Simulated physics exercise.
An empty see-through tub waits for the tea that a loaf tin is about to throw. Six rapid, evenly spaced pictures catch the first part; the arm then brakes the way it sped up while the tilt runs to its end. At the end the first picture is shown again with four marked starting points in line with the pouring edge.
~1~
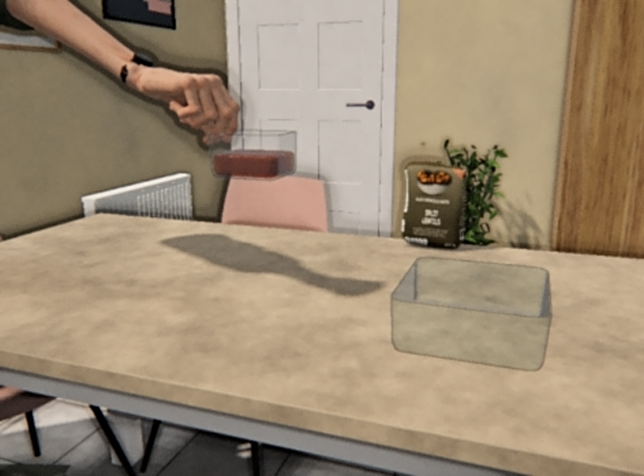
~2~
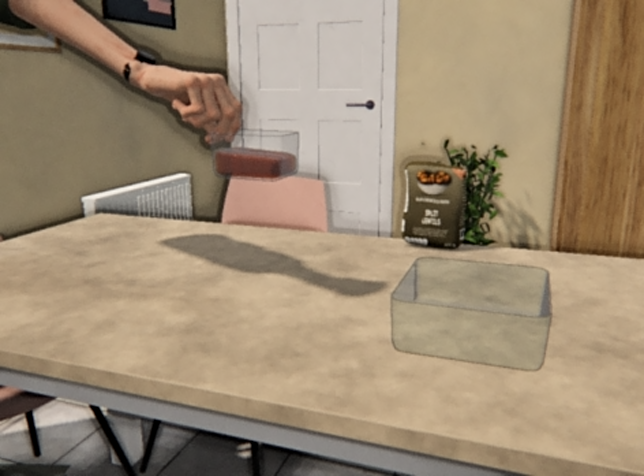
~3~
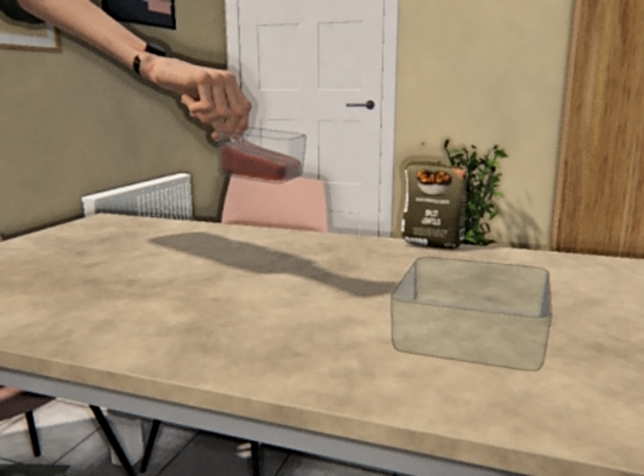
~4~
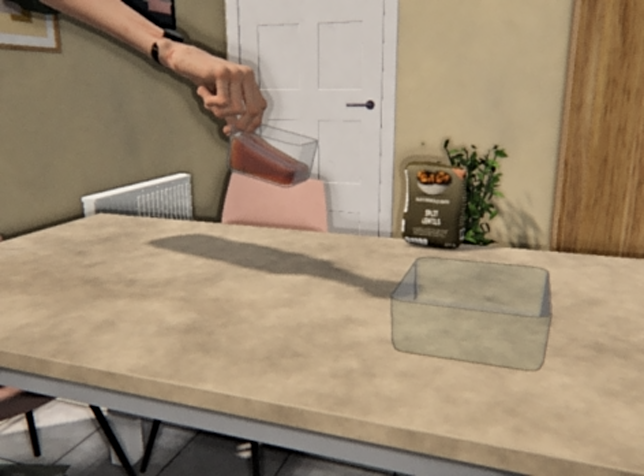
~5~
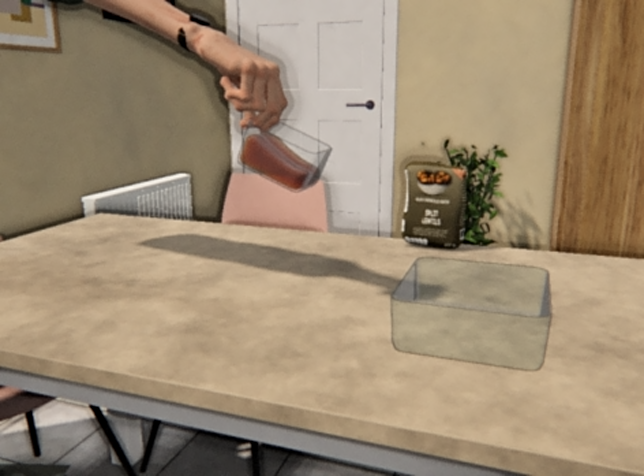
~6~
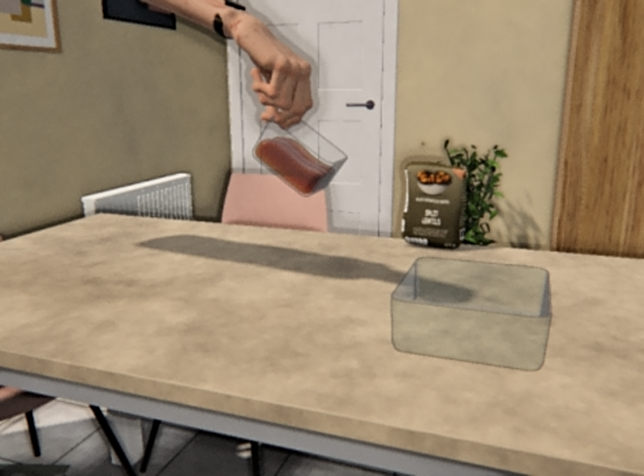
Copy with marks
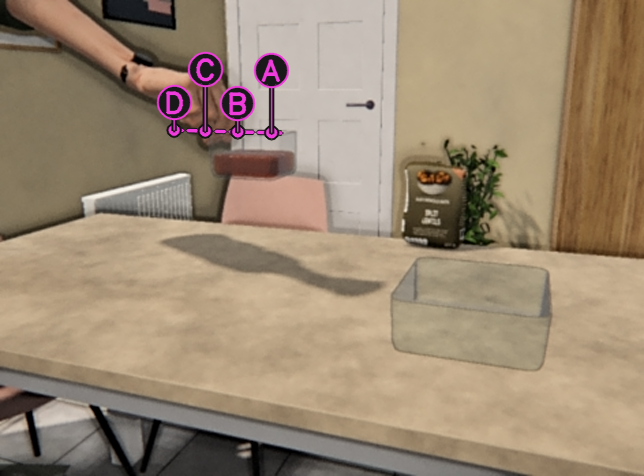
A hand moves a clear container of reddish liquid rightward, tilting it above a table.
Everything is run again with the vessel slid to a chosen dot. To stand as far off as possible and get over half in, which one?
Spot B just does it.
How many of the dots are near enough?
Two of the four.
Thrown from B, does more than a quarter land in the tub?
Yes, clearly.
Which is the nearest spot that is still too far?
C it is.
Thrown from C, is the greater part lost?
Yes, that goes wrong.
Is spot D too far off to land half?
Yes, it does.
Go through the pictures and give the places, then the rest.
In the first frame, upright, lip at (286, 133); tub from (392, 348) to (543, 370); nothing has left yet.
In the second frame, upright, lip at (289, 133); nothing has left yet.
In the third frame, tipped about 5°, lip at (296, 137); nothing has left yet.
In the fourth frame, tipped about 13°, lip at (308, 142); nothing has left yet.
In the fifth frame, tipped about 23°, lip at (323, 150); nothing has left yet.
In the sixth frame, tipped about 35°, lip at (339, 159); nothing has left yet.
In magenta, A at (271, 132); B at (237, 131); C at (205, 131); D at (174, 130).
For spot A, about 66 % lands in the tub, 8 % falls short and 26 % goes beside or beyond.
For spot B, about 67 % lands in the tub, 15 % falls short and 17 % goes beside or beyond.
For spot C, about 10 % lands in the tub, 86 % falls short and 4 % goes beside or beyond.
For spot D, about 0 % lands in the tub, 100 % falls short.
